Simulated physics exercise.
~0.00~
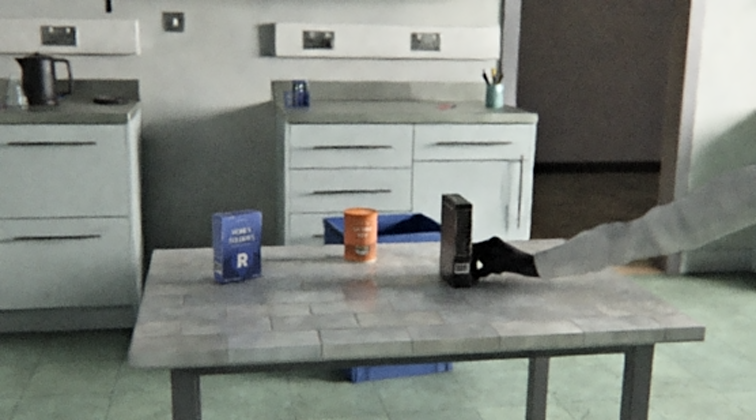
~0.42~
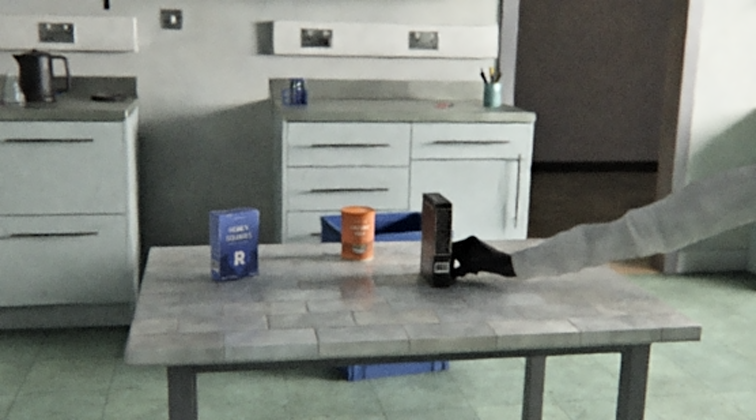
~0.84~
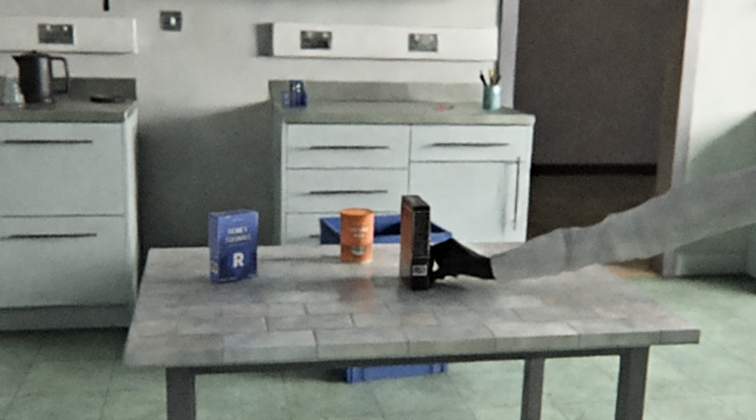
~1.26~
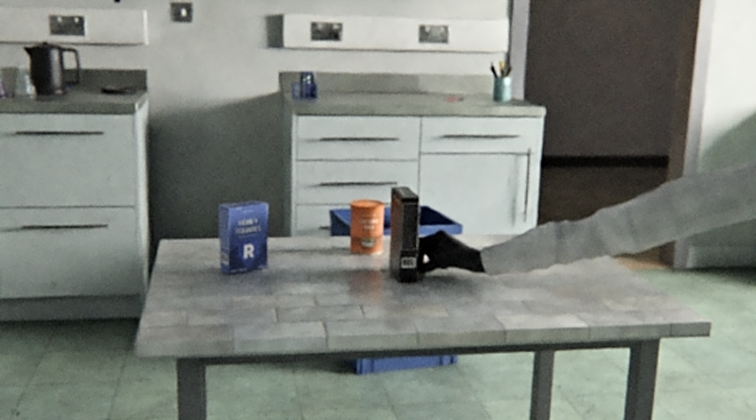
A gloved hand slides a black packet left across the table, and it stays upright.
